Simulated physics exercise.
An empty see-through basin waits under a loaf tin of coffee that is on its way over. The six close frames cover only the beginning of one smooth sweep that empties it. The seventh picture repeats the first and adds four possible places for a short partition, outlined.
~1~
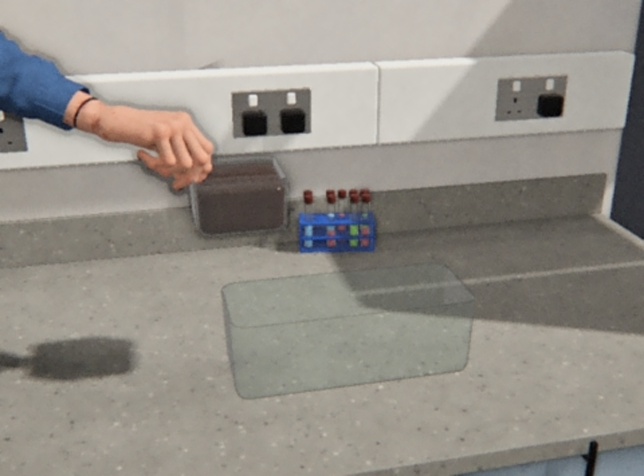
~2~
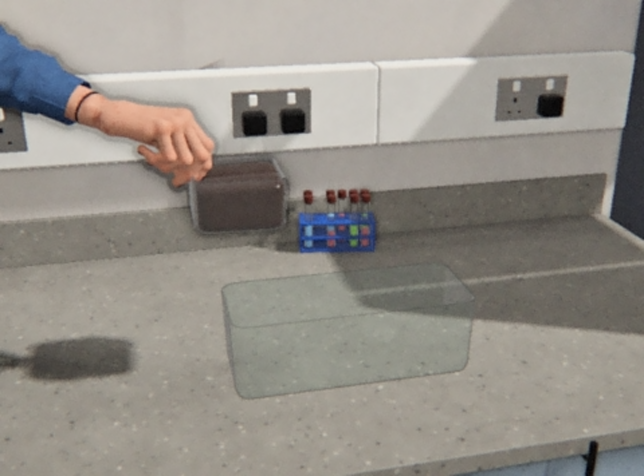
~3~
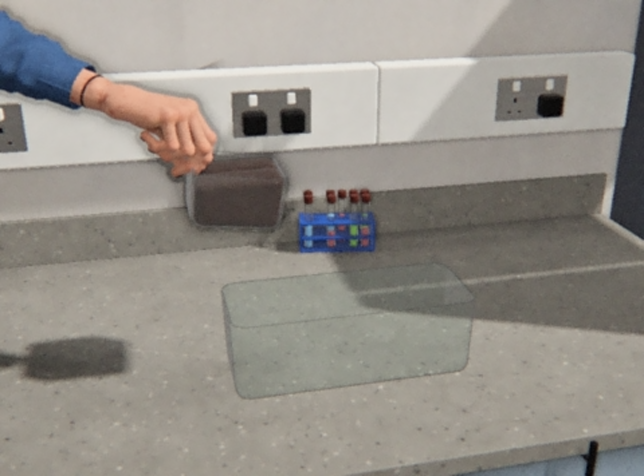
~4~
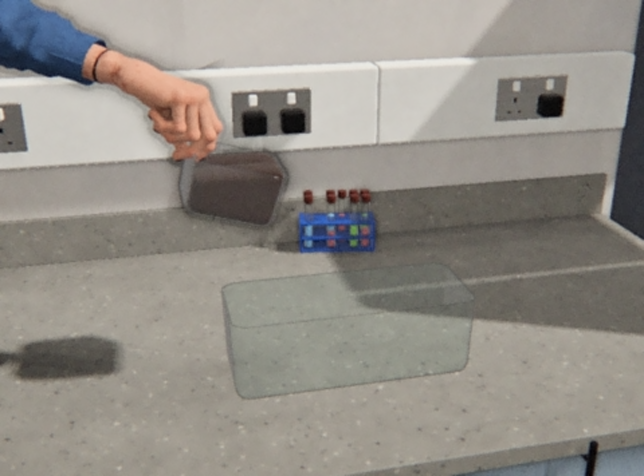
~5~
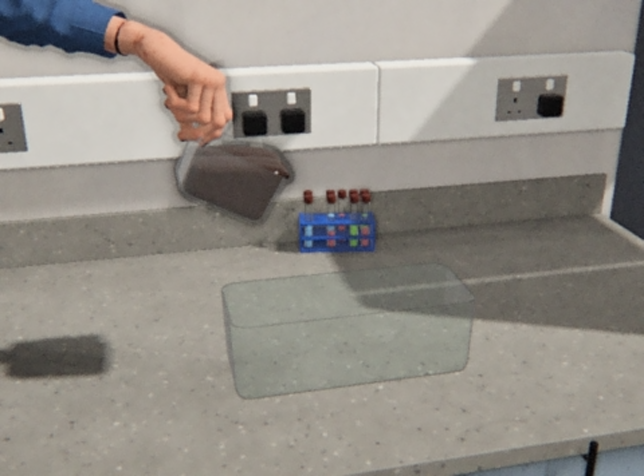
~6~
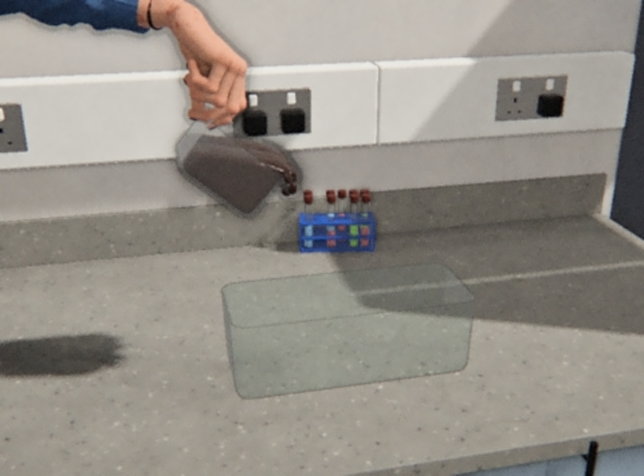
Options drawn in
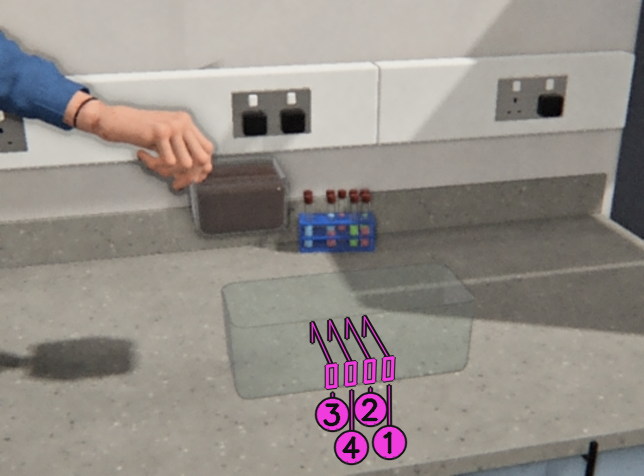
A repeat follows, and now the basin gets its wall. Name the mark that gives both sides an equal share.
It is 1.
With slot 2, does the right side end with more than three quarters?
No.
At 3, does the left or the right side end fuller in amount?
More ends on the right.
In magenta, 1 at (389, 385); 2 at (370, 388); 3 at (332, 393); 4 at (351, 390).
With 1, about 48 % ends left of the wall and 45 % right of it; 7 % is lost outside.
With 2, about 31 % ends left of the wall and 63 % right of it; 5 % is lost outside.
With 3, about 18 % ends left of the wall and 76 % right of it; 6 % is lost outside.
With 4, about 22 % ends left of the wall and 72 % right of it; 6 % is lost outside.
